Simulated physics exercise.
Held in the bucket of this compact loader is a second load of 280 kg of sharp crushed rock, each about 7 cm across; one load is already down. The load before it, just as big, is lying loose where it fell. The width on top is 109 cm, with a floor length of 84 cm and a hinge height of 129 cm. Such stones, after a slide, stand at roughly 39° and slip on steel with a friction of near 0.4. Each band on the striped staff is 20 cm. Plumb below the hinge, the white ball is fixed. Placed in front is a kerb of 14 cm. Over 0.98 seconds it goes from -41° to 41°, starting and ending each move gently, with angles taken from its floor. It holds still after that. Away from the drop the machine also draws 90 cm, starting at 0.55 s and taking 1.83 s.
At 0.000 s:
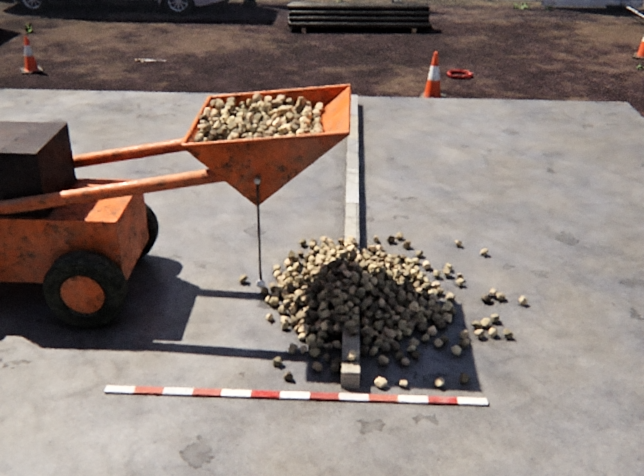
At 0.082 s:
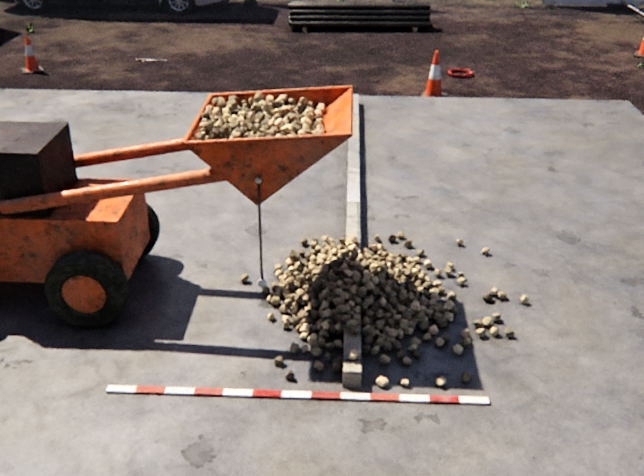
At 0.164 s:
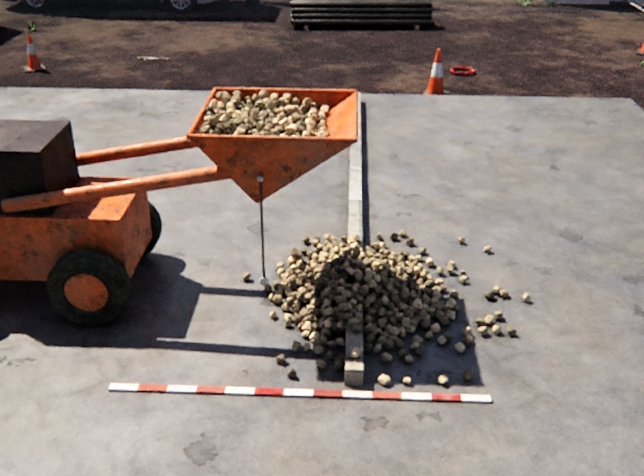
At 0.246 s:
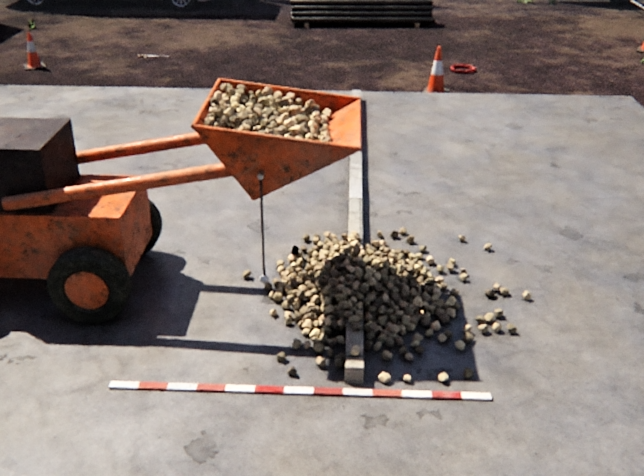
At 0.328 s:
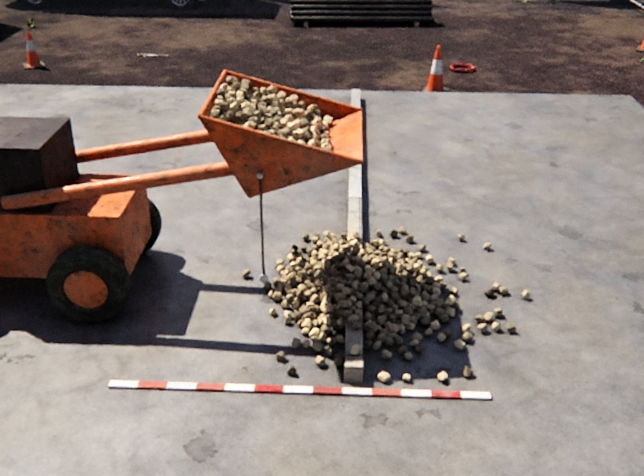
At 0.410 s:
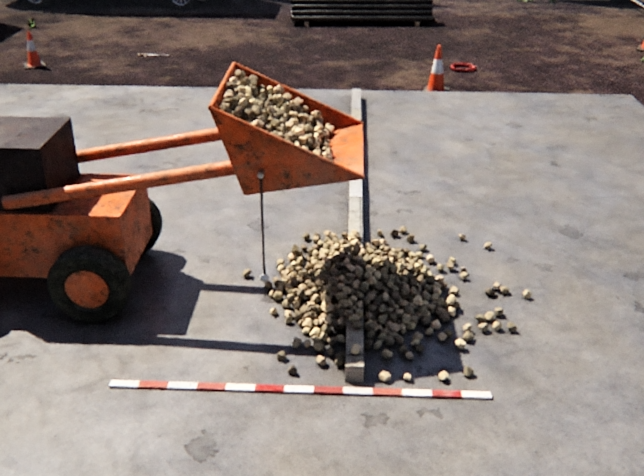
An orange machine's raised bucket, full of pale stones, tilted steadily down toward the right, and the stones shifted inside it, while a loose pile lay across a narrow kerb on the concrete below.
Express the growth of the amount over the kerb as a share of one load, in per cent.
Roughly 23 per cent of a load.
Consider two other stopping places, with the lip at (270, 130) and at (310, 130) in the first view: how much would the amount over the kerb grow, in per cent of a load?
The first position would add some 0 per cent, the second some 5.
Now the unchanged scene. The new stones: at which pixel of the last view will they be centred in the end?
In the last view, somewhere near (322, 277).
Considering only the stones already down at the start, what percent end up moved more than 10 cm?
Some 5 percent, give or take.
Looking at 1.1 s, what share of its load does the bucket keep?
It still holds about 55 per cent.
After 0.7 s the floor is at 29°; in per cent of one load, 100 in the bucket, 53 on this side of the kerb, 47 over the kerb; the foremost stones are at (502, 295).
After 1.1 s the floor is at 41°; in per cent of one load, 53 in the bucket, 100 on this side of the kerb, 47 over the kerb; the foremost stones are at (502, 295).
After 2.8 s the floor is at 41°; in per cent of one load, 0 in the bucket, 130 on this side of the kerb, 70 over the kerb; the foremost stones are at (508, 301).
After 5.4 s the floor is at 41°; in per cent of one load, 0 in the bucket, 130 on this side of the kerb, 70 over the kerb; the foremost stones are at (508, 301). Net gain over the kerb, 23.
